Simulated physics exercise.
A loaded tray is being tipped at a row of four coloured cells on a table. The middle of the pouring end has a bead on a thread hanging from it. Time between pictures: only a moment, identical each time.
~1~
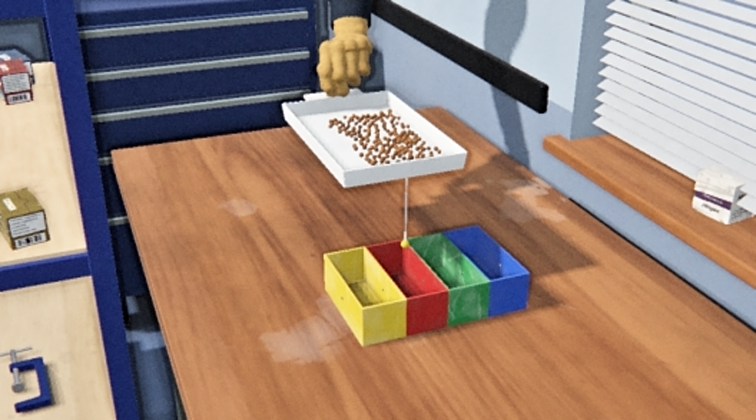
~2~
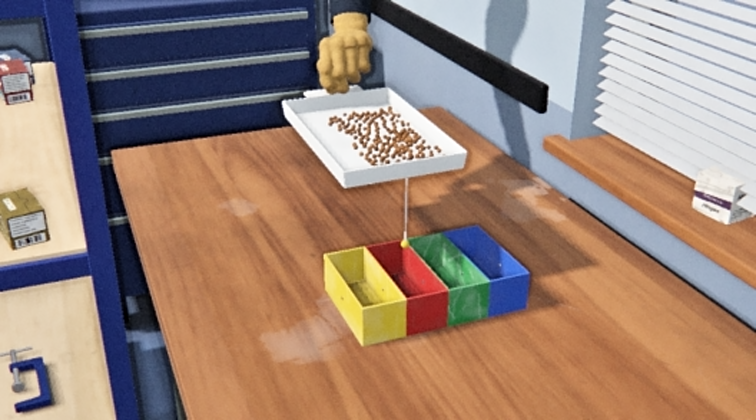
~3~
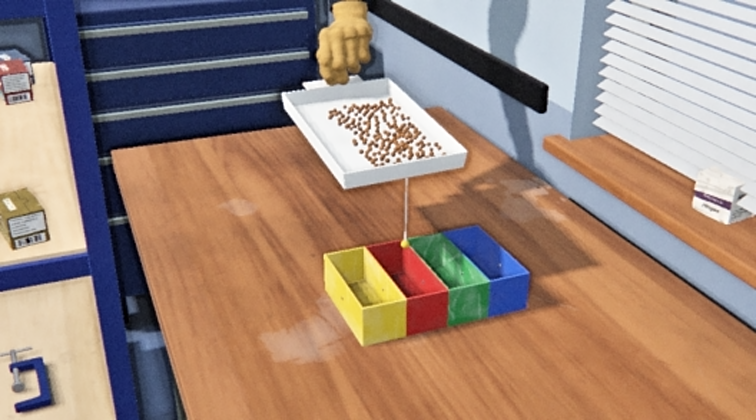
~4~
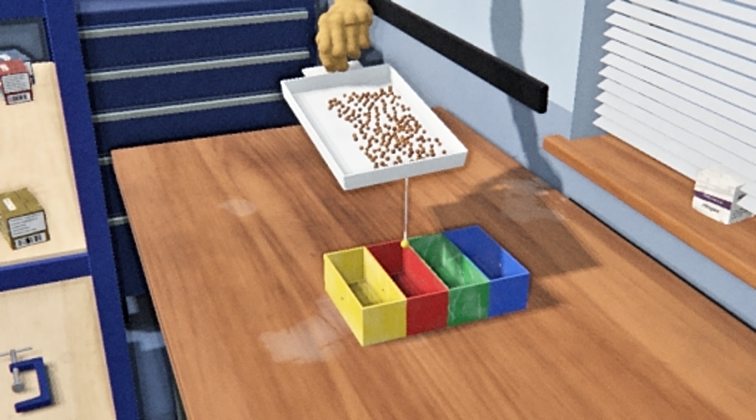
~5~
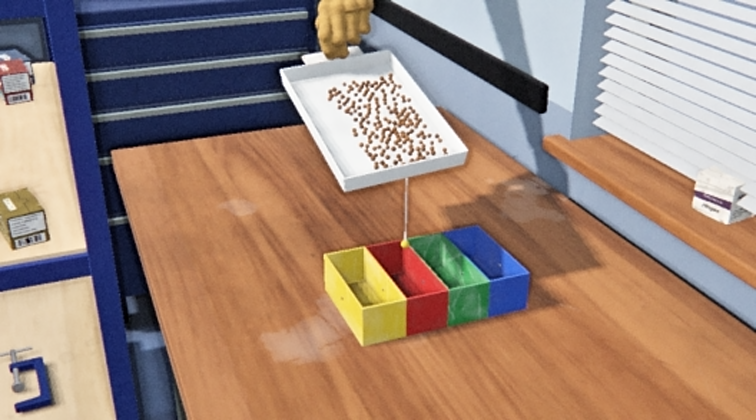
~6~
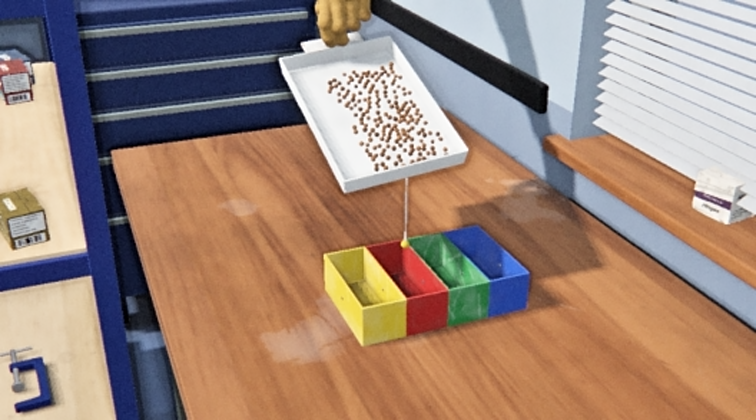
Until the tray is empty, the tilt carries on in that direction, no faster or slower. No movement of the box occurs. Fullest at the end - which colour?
Yellow cell.
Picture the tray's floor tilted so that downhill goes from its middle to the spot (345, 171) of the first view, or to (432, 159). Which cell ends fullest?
Case 1 - the yellow cell. Case 2 - that blue cell.
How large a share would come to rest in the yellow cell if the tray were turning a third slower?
It would be close to 70 per cent.
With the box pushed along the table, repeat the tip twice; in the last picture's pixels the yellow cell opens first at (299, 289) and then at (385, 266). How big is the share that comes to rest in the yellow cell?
You'd end up with around 0 per cent and then around 40 per cent.
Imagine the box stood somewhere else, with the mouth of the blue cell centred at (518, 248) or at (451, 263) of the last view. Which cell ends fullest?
Placing A: The yellow cell / placing B: That red cell.
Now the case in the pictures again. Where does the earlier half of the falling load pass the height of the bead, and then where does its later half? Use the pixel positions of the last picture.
First around (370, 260), afterwards around (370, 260).
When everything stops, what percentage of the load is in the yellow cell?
That share works out at some 70 %.
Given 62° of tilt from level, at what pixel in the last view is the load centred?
In the last view the centre sits at roughly (379, 172).
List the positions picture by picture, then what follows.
The first picture shows corners of the pouring end (345, 170) and (464, 152), level; middle of the load (389, 140), cereal balls; bead on its thread (405, 244); yellow cell (384, 319); red cell (427, 309); green cell (468, 300); blue cell (508, 291).
The second picture shows corners of the pouring end (345, 171) and (464, 151), level; middle of the load (389, 139).
The third picture shows corners of the pouring end (345, 172) and (464, 151), tipped barely, lowest at the left corner; middle of the load (389, 134).
The fourth picture shows corners of the pouring end (345, 175) and (464, 150), tipped a little, lowest at the left corner; middle of the load (389, 128).
The fifth picture shows corners of the pouring end (345, 177) and (465, 150), tipped a little, lowest at the left corner; middle of the load (389, 122).
The sixth picture shows corners of the pouring end (345, 179) and (465, 149), tipped clearly, lowest at the left corner; middle of the load (390, 118), roughly a quarter on the move; yellow cell (384, 319); red cell (427, 309); green cell (468, 300); blue cell (508, 291).
Just after the last frame, tray tipped steeply; almost all on the tray; about a tenth falling or outside the box.
A moment on, tray tipped past a quarter turn; the larger part on the tray; about a tenth in the yellow cell; just a few in the red cell; about a tenth falling or outside the box.
Further on, tray tipped past a quarter turn; roughly two thirds in the yellow cell; roughly a quarter in the red cell; about a tenth in the green cell; about a tenth falling or outside the box.
When it is over, tray tipped past a quarter turn; roughly two thirds in the yellow cell; roughly a quarter in the red cell; about a tenth in the green cell; not one in the blue cell; about a tenth outside the box.
